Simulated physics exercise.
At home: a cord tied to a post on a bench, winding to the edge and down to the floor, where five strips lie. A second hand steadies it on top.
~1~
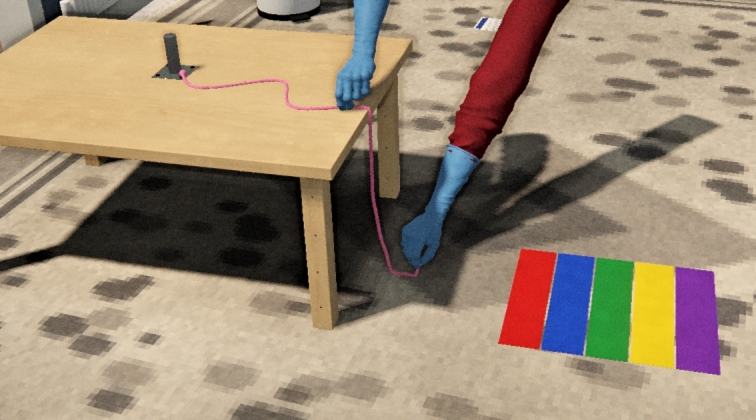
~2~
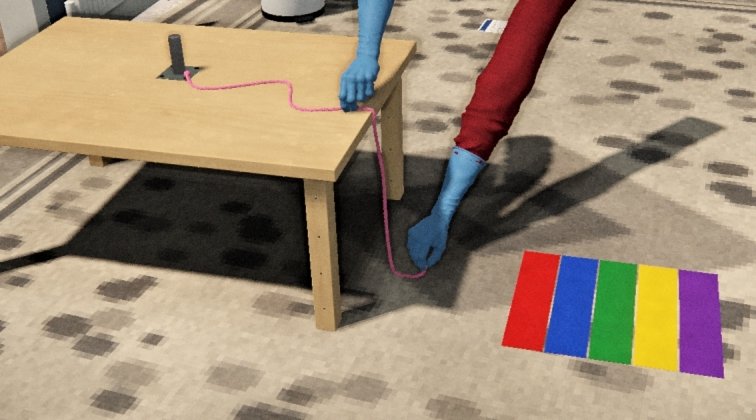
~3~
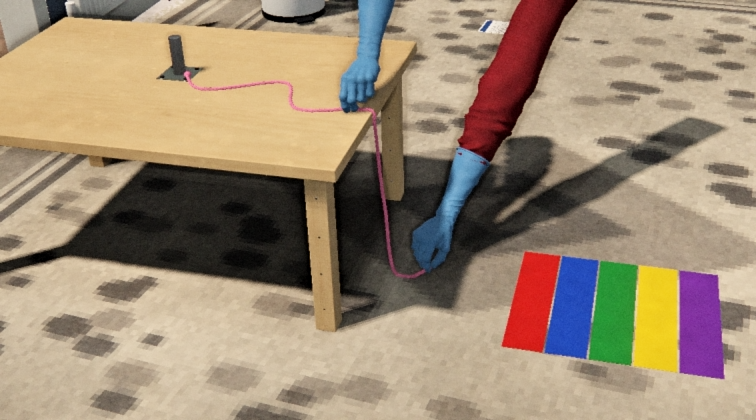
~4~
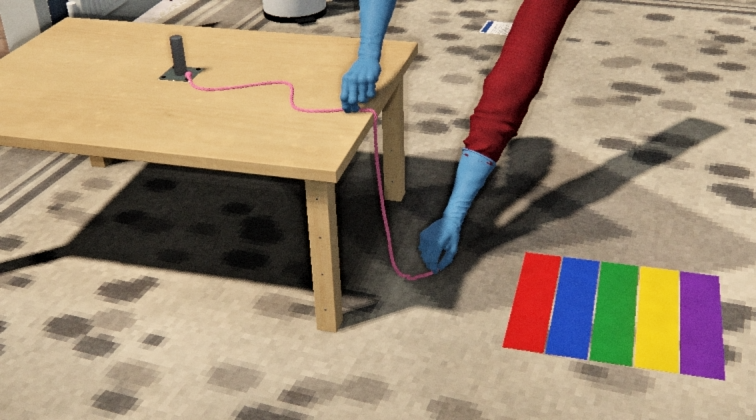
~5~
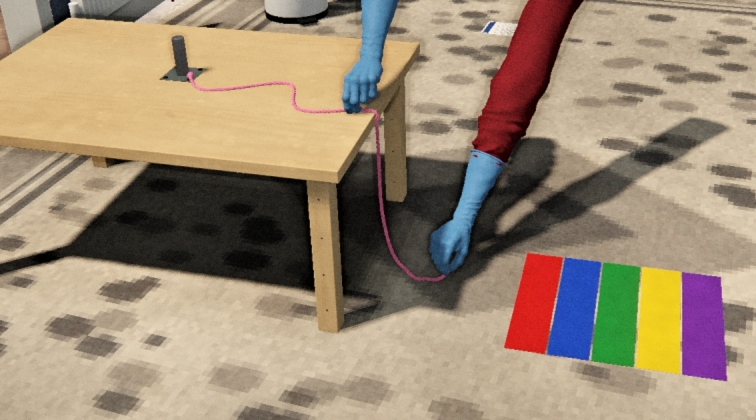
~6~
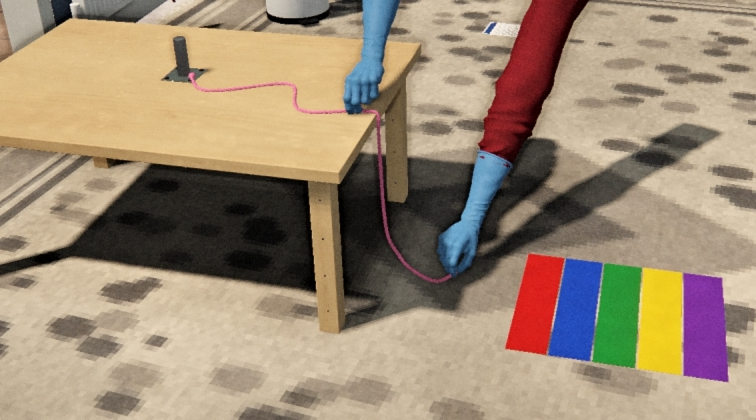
On a wooden table above a patterned floor, a pink cord runs from a dark post and over the edge; one blue hand stays at the edge while another, below a red sleeve, draws the cord's lower end slightly right.
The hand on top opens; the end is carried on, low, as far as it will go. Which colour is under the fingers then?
It halts on the green strip.
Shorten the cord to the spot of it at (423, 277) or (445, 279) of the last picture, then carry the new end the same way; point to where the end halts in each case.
In that order: (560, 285) and (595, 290).
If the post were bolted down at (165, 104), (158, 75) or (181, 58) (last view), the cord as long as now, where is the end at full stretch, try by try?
Try by try, around (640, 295), (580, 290) and (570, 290).
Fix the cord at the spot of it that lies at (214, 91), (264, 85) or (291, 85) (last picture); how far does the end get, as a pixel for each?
In that order: (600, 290), (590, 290) and (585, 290).
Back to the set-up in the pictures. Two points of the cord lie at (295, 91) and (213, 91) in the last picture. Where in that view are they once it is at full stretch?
The first at (322, 97), the second at (238, 83).
Soon after, end near (550, 285); over red.
After that, end near (593, 290); over blue.
At the stop, end near (619, 294); over green. Over green.
